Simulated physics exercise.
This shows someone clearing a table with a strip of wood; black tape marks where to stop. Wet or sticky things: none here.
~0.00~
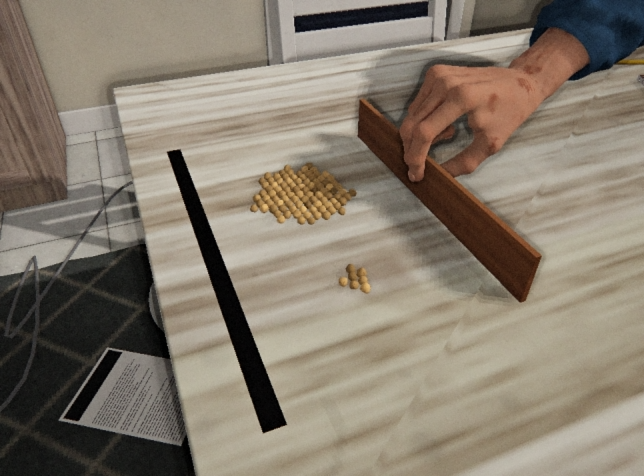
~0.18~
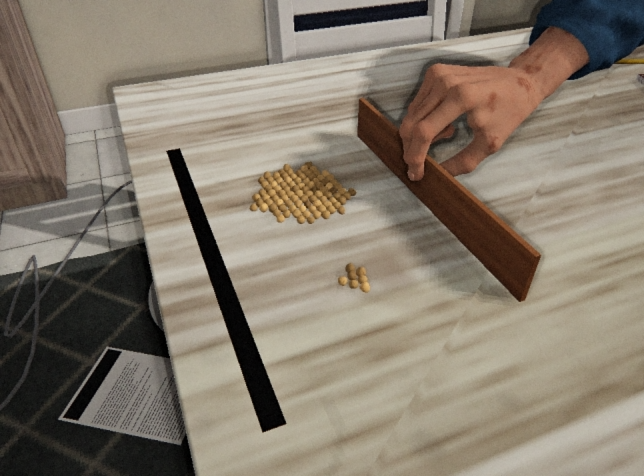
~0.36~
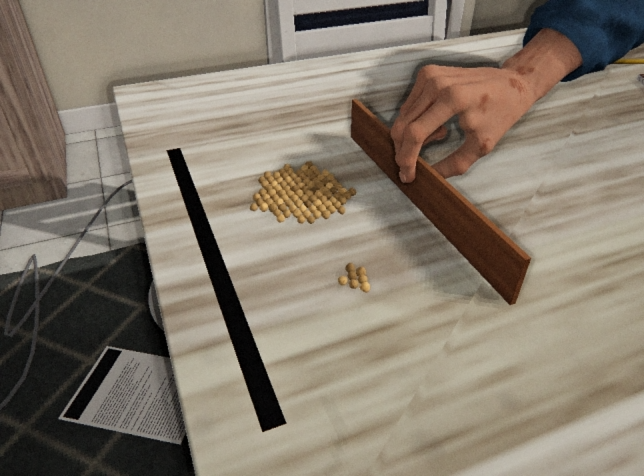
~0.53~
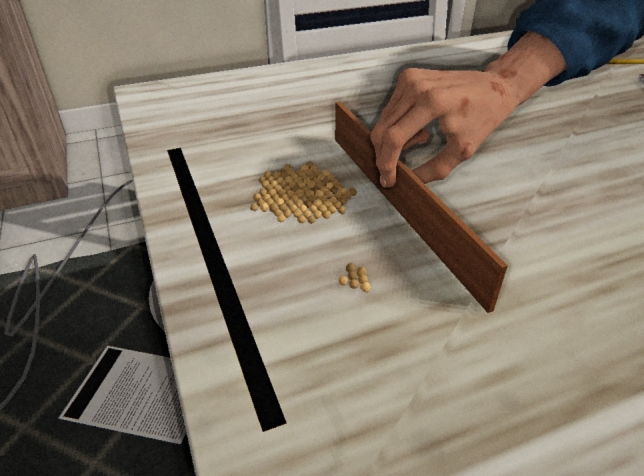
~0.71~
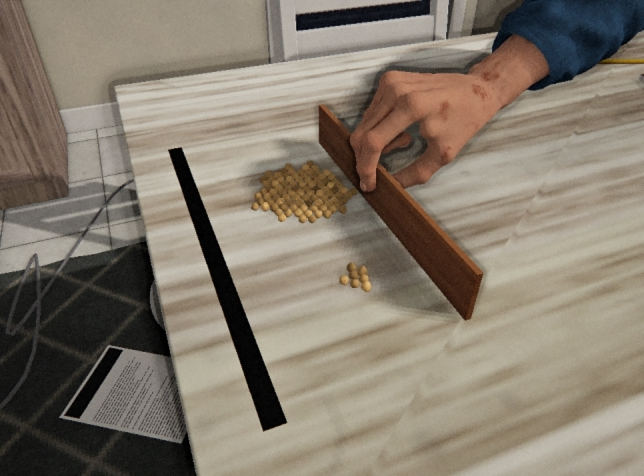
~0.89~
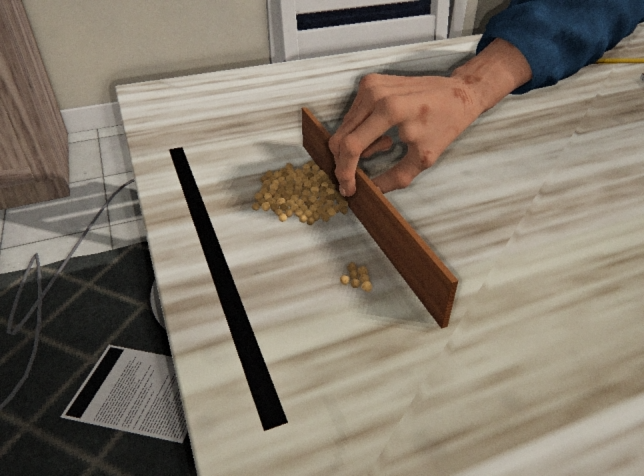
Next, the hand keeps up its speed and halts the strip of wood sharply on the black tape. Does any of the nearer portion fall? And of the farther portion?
Nearer portion? It holds its place up top. Farther portion? It spills partly off.
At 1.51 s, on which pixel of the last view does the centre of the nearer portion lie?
About (310, 294).
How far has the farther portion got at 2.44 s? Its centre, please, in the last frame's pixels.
I'd put the centre somewhere around (169, 222).
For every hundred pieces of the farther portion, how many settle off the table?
Something like 20 per cent, roughly.
After 1.51 s, strip of wood still moving, near (280, 192); nearer portion all on the table, its front near (304, 300); farther portion all on the table, its front near (209, 212).
After 2.16 s, strip of wood stopped at the black tape; nearer portion all on the table, its front near (208, 328); farther portion a small part over the edge.
After 2.44 s, strip of wood stopped at the black tape; nearer portion all on the table, its front near (206, 329); farther portion a small part over the edge.
At rest (2.6 s), strip of wood stopped at the black tape; nearer portion all on the table, its front near (206, 329); farther portion a small part over the edge.
